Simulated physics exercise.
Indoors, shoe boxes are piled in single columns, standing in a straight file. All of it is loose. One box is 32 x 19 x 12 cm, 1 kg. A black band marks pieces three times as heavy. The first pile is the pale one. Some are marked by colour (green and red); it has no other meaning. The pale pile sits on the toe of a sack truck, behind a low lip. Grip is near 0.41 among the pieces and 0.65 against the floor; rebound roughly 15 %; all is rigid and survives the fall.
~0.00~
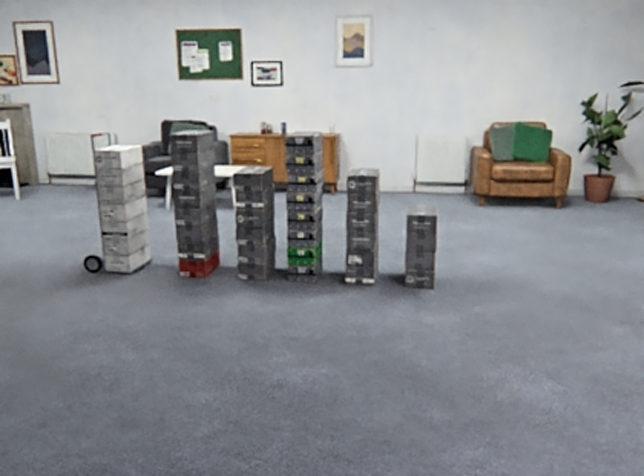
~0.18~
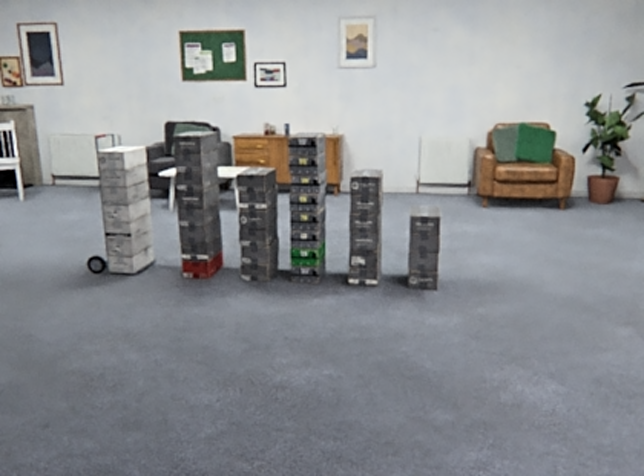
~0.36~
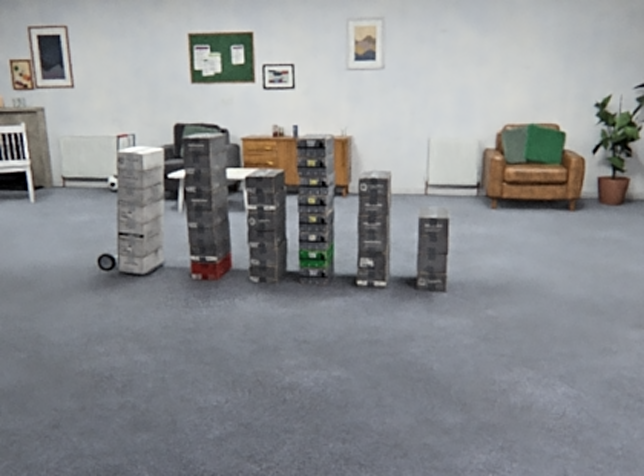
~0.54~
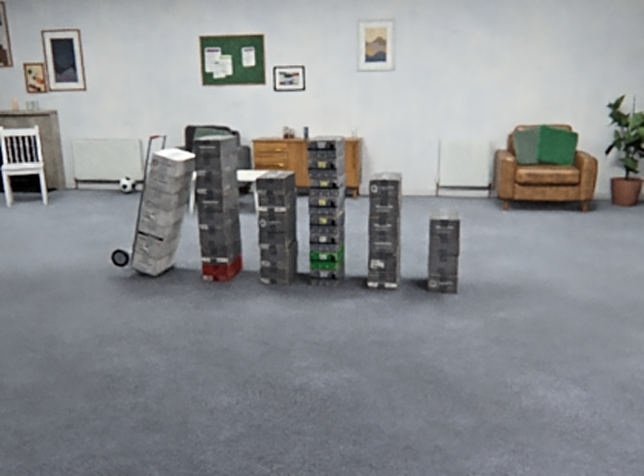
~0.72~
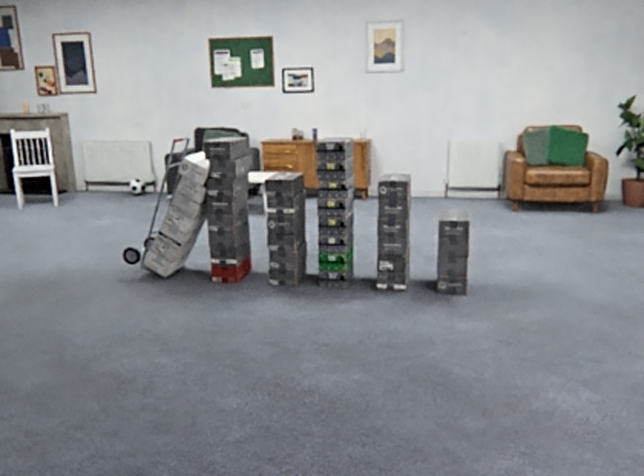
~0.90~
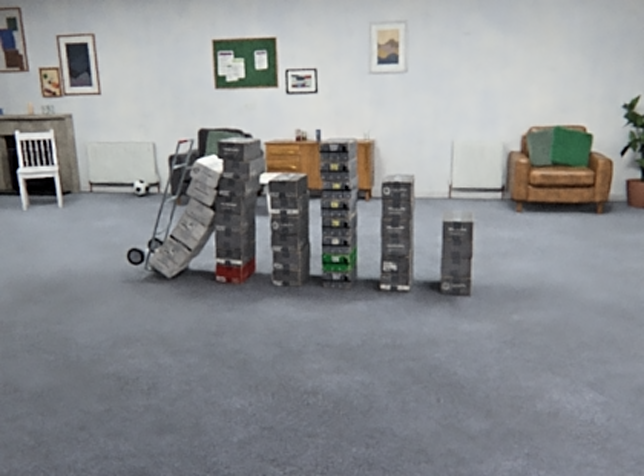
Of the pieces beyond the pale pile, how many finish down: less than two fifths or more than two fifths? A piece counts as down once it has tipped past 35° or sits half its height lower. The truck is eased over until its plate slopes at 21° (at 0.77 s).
The part is less than two fifths.
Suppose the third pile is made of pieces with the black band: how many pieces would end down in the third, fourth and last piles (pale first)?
In that case third 0, fourth 0, last 0.
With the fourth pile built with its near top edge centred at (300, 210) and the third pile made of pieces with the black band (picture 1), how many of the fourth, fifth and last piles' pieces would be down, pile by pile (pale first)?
Then fourth 4, fifth 6, last 3.
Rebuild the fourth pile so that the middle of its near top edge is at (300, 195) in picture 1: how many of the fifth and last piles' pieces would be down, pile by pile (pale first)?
In that case fifth 4, last 3.
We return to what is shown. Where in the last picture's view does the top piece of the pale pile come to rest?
Around (254, 201).
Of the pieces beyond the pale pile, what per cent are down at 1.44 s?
5 per cent by then.
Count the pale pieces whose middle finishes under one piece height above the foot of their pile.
2 pale pieces.
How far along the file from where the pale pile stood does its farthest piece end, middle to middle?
Some 70 cm.
After 1.18 s, 7 of the pale pile down; none of the 32 other boxes down, 8 disturbed; red box leaning 14°.
After 1.44 s, 7 of the pale pile down; 1 of the 32 other boxes down; red box leaning 23°.
At rest (2.1 s), 7 of the pale pile down; 1 of the 32 other boxes down; red box leaning 31°; green box unmoved. That is 3 per cent. As the last picture would show them, middles, red box near (242, 264), green box near (341, 256).
